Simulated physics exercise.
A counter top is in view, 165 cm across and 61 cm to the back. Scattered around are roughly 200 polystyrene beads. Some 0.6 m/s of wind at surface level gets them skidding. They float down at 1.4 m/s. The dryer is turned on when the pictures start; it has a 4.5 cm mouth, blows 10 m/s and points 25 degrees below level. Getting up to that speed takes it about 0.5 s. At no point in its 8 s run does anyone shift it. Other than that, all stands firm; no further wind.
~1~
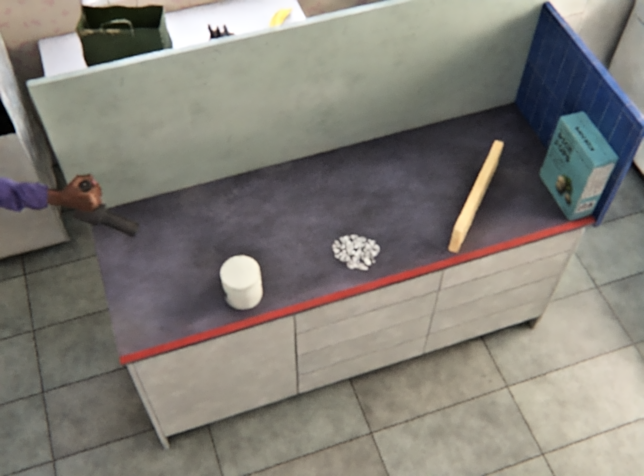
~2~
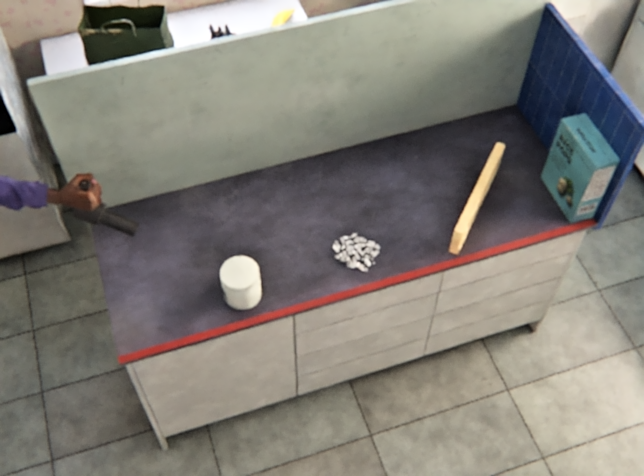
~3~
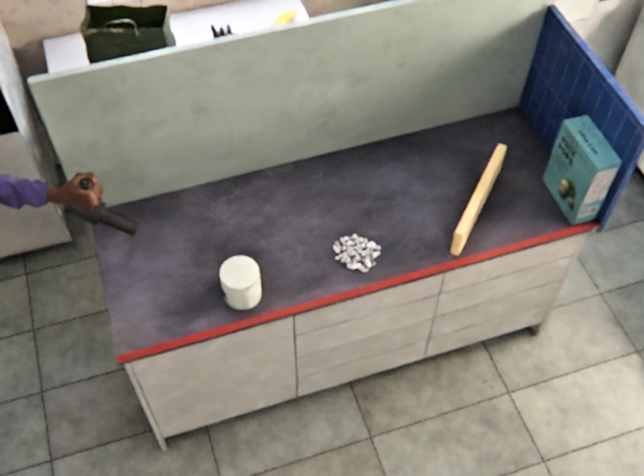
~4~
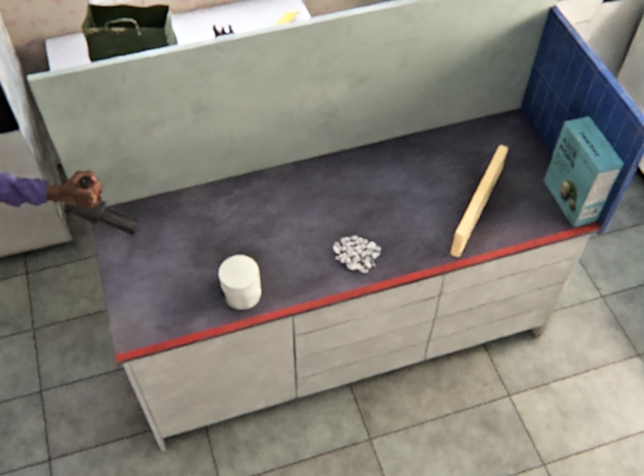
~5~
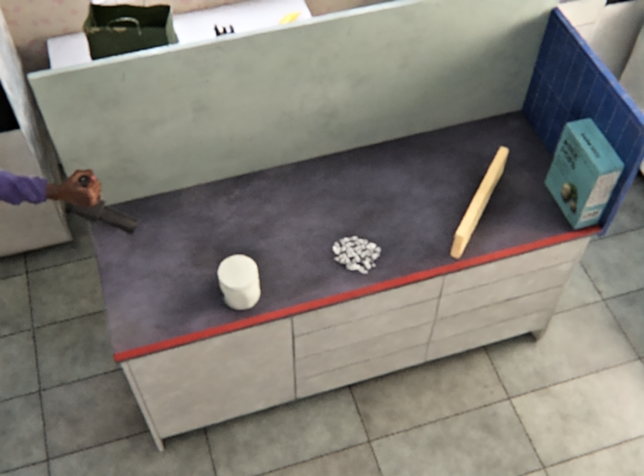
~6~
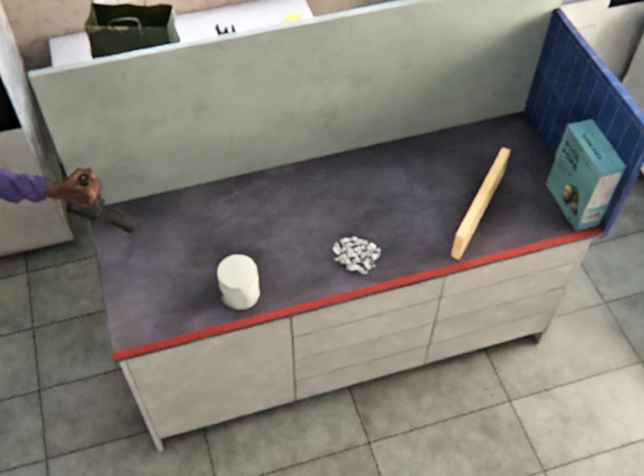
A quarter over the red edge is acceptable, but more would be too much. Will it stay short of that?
No, it gets that far.
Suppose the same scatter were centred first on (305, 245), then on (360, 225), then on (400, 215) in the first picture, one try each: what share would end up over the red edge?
60, 4 and 0 in a hundred, respectively.
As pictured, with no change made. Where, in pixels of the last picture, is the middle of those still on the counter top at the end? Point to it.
The middle sits near pixel (468, 223).
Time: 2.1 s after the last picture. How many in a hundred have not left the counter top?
Roughly 20 per cent.
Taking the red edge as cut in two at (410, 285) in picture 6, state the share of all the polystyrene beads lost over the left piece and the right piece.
I'd guess near 4 percent left and close to 80 percent right.
Then, 1.2 s after the last picture, 78 % are over the red edge; the middle of those still in play is near (457, 236); 80 % have settled or left.
Then, 2.1 s after the last picture, 78 % are over the red edge; the middle of those still in play is near (464, 231); 82 % have settled or left.
Then, 4.0 s after the last picture, 80 % are over the red edge; the middle of those still in play is near (463, 224); 86 % have settled or left.
Then, 7.6 s after the last picture, at the end, 81 % are over the red edge; the middle of those still in play is near (468, 223).
